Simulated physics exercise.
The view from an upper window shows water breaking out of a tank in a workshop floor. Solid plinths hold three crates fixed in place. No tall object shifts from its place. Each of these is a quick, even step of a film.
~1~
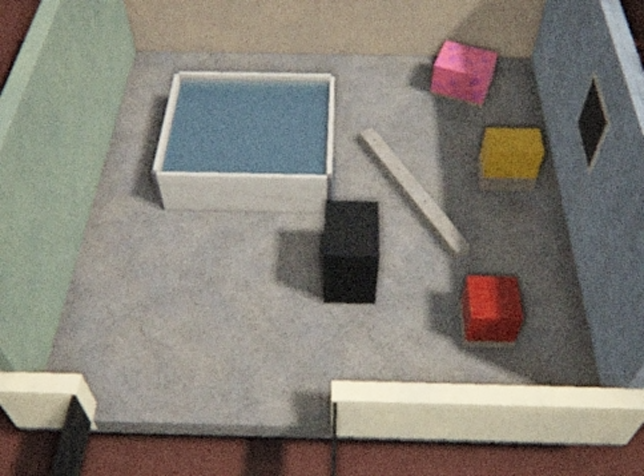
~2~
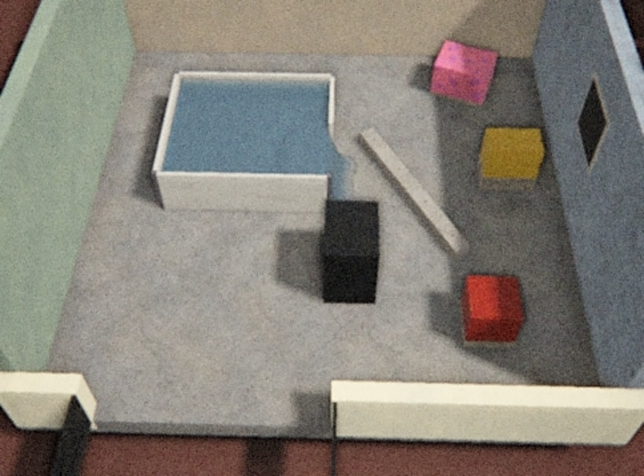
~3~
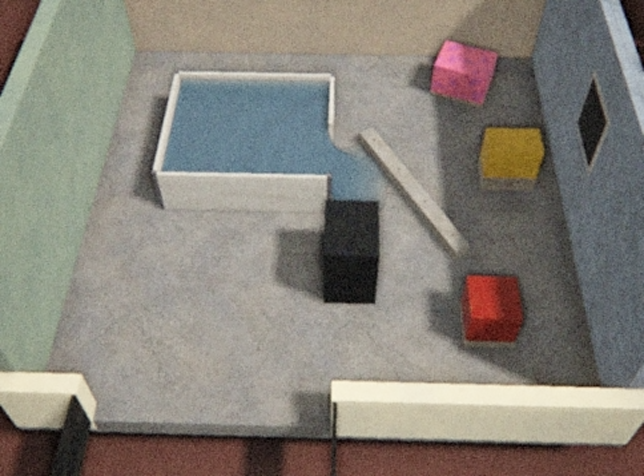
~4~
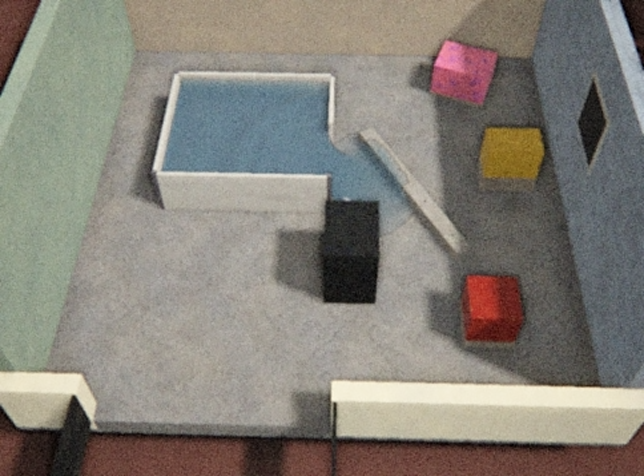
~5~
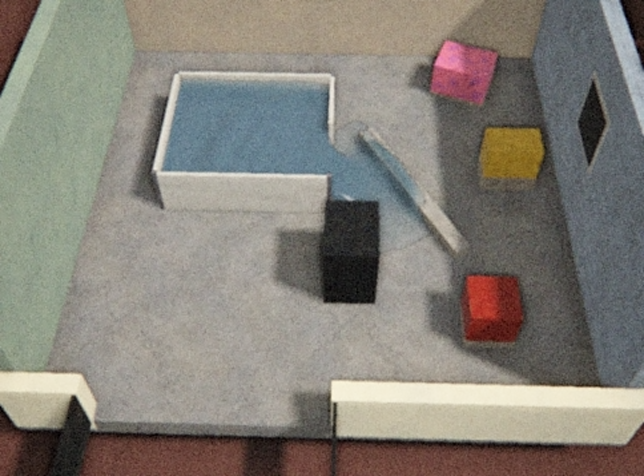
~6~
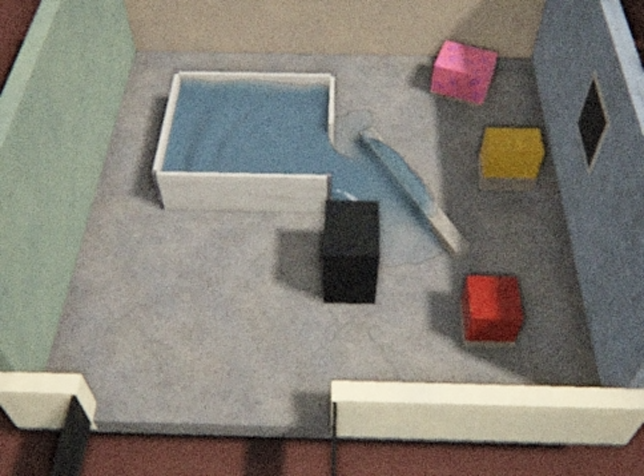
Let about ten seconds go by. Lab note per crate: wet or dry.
Result - yellow crate: Dry; pink crate: Wet; red crate: Wet.
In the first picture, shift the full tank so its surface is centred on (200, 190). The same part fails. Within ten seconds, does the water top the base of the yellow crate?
Yellow is left alone.
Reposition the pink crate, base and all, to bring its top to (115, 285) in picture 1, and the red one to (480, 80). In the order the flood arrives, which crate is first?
The one in yellow is first.
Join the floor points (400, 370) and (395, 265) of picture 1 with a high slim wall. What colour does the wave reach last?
It's the one in pink.
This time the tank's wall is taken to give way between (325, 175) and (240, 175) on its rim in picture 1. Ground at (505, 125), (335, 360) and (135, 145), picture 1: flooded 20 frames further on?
Point by point: Unwetted, drenched, unwetted.
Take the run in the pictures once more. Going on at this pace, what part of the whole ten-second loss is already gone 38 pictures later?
I'd say about 35 per cent.
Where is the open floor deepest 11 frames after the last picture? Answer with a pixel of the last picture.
Around (382, 172).
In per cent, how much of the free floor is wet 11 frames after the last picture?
Close to 40 %.
A moment on, water covers 20 % of the floor; the yellow crate water round its plinth, the pink crate not reached, the red crate water round its plinth.
Next, water covers 40 % of the floor; the yellow crate water round its plinth, the pink crate water round its plinth, the red crate water round its plinth.
Then, water covers 55 % of the floor; the yellow crate water round its plinth, the pink crate water round its plinth, the red crate water round its plinth.
Later, water covers 75 % of the floor; the yellow crate water round its plinth, the pink crate water round its plinth, the red crate water round its plinth.
In the end, water covers 100 % of the floor; the yellow crate stayed above the water, the pink crate was topped, the red crate was topped.
